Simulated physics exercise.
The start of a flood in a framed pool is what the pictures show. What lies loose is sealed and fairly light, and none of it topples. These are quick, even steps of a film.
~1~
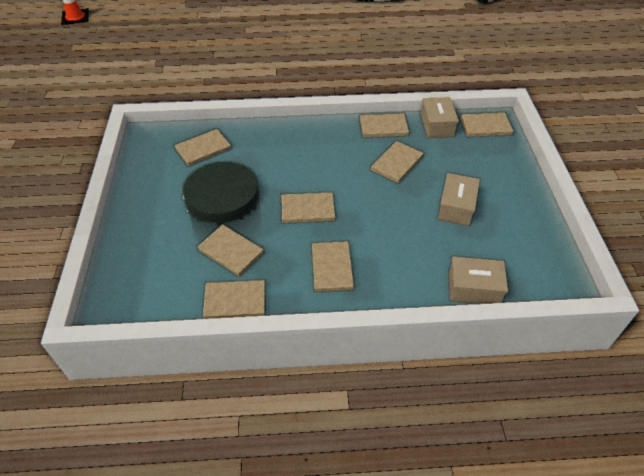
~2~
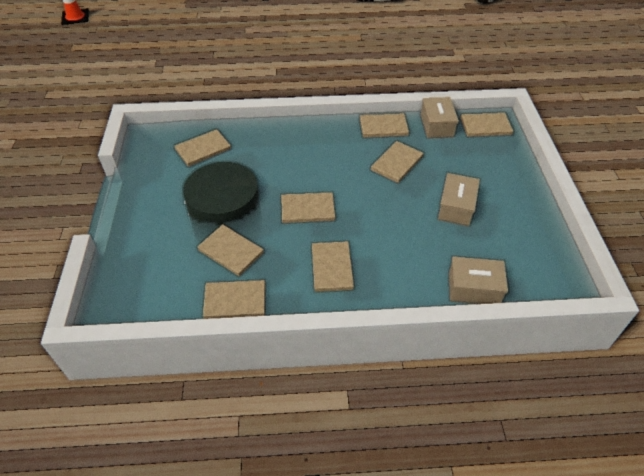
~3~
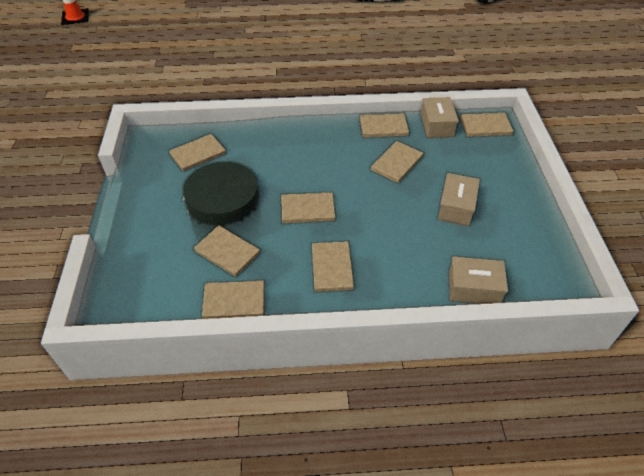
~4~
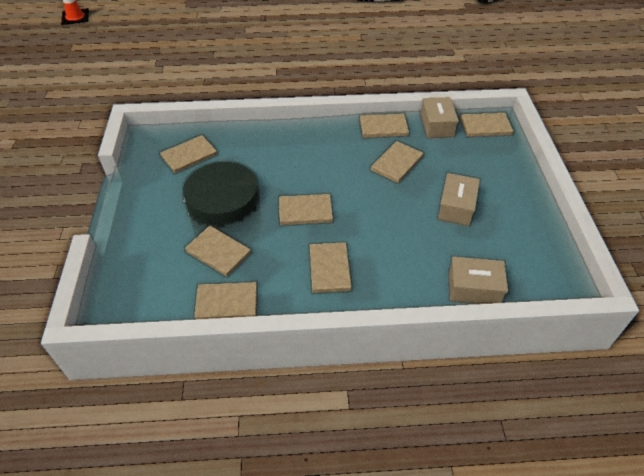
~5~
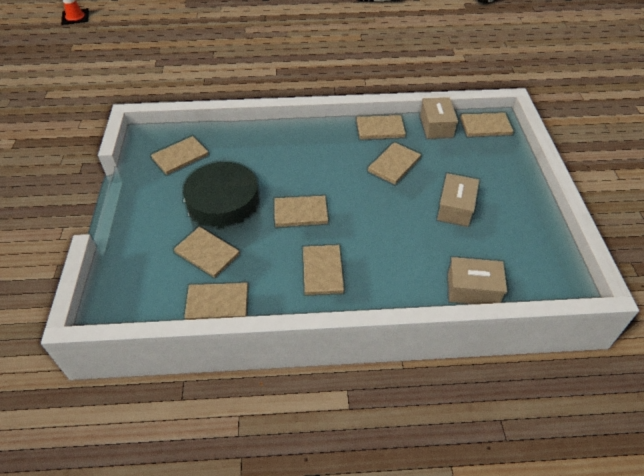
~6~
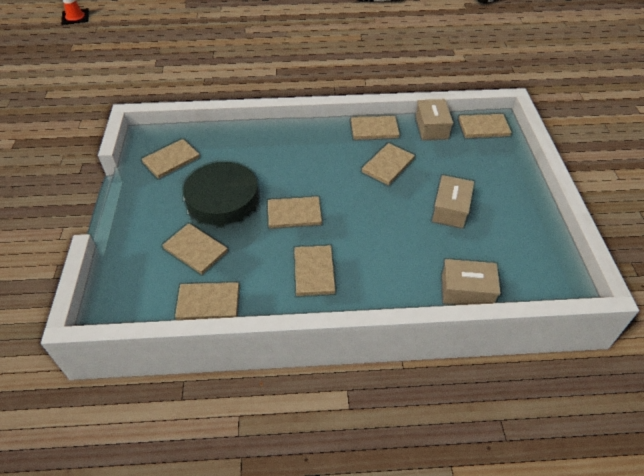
A gap opening in the left wall of a white-framed pool, then floating tan slabs and boxes drifting slightly left around a dark disc.
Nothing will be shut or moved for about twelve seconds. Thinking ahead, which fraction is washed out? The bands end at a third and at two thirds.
My guess is that a minority below one third is carried off.
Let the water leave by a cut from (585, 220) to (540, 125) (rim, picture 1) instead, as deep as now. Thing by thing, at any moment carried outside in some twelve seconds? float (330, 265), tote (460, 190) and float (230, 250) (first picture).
One after the other: Still in, gone, left behind.
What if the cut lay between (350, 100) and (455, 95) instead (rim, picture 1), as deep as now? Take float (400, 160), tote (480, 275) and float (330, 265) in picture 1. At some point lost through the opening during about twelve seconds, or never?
Lost - retained - retained.
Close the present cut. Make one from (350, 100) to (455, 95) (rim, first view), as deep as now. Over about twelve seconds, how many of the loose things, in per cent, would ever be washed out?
Close to 40 percent.
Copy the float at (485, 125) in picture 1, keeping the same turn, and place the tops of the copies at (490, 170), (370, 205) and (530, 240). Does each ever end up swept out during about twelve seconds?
Taken in the given order, the three: Doesn't escape, doesn't escape and doesn't escape.
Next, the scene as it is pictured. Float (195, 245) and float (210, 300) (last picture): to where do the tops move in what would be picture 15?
They'd be somewhere near (124, 220) and (163, 297).
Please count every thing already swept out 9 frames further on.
Total: 1.
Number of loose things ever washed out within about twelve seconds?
You get 2.
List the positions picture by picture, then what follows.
The first frame shows a float at (203, 145), afloat; a float at (230, 248), afloat; 0 of 11 have shifted.
The second frame shows a float at (203, 146) floats; a float at (230, 248) floats; 0 of 11 have shifted.
The third frame shows a float at (197, 150), afloat, close to its start; a float at (227, 249), afloat, close to its start; 1 of 11 have shifted.
The fourth frame shows a float at (189, 152), afloat, close to its start; a float at (218, 249), afloat, close to its start; 3 of 11 have shifted.
The fifth frame shows a float at (180, 153), afloat, close to its start; a float at (206, 250) floats, close to its start; 5 of 11 have shifted.
The sixth frame shows a float at (171, 156) floats, close to its start; a float at (195, 247), afloat, close to its start; 7 of 11 have shifted.
A moment on, 0 of 11 are out; 11 afloat.
Next, 1 of 11 are out; 10 afloat.
Later, 2 of 11 are out; 9 afloat.
In the end, 2 of 11 are out; 9 afloat.
